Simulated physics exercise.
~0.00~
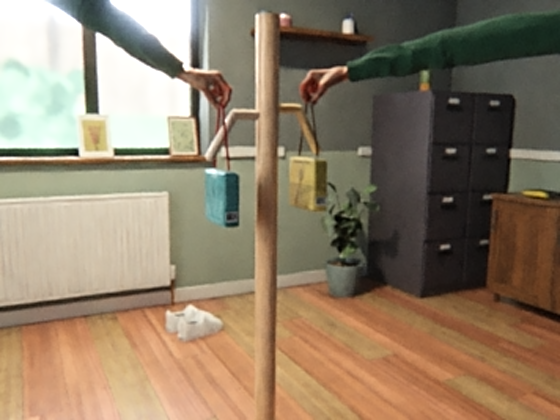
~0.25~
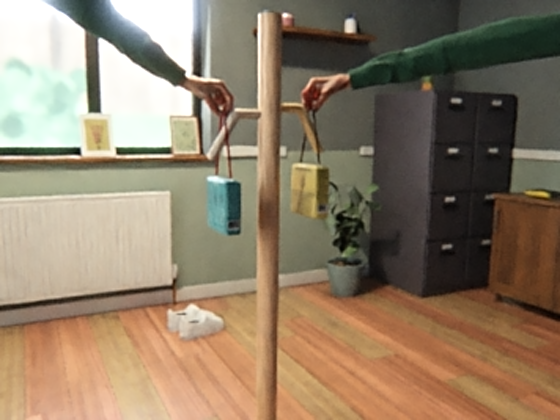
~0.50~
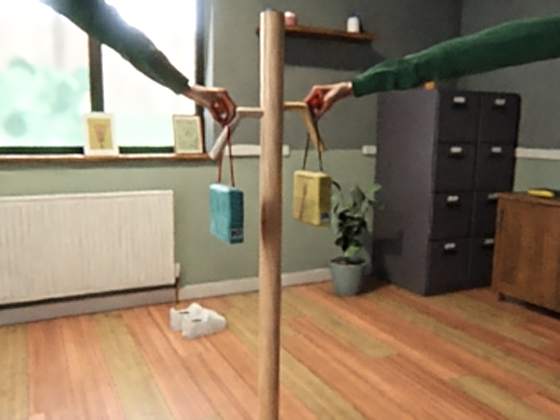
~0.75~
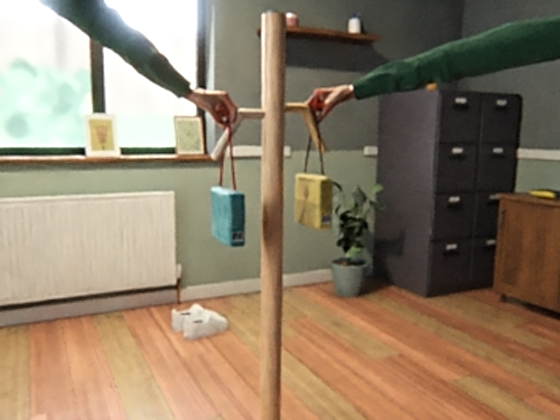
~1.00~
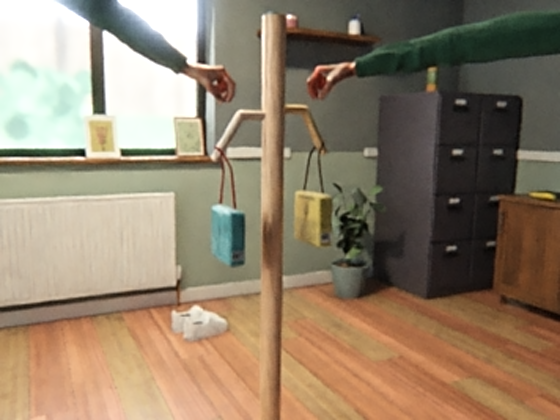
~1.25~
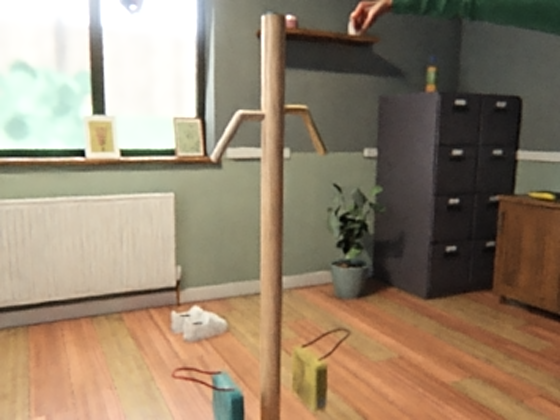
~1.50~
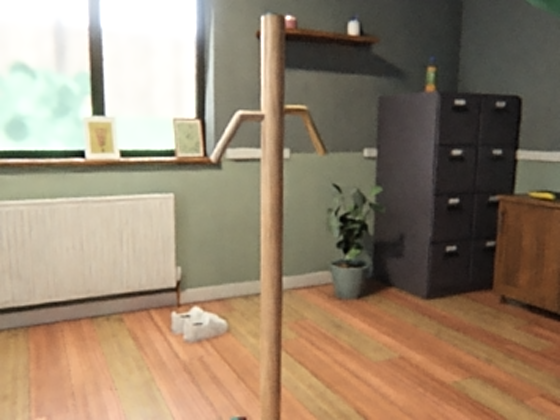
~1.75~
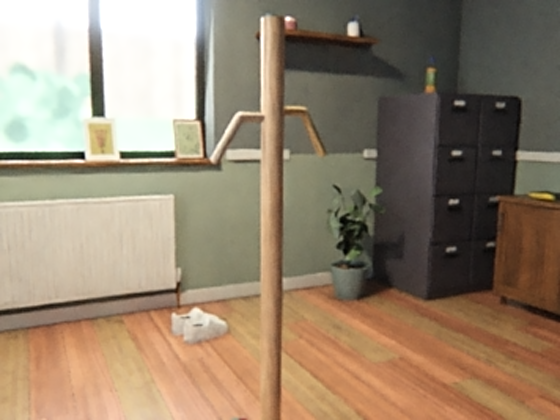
Two pouches, turquoise and yellow, are released at a post's sloping pegs and drop from view.
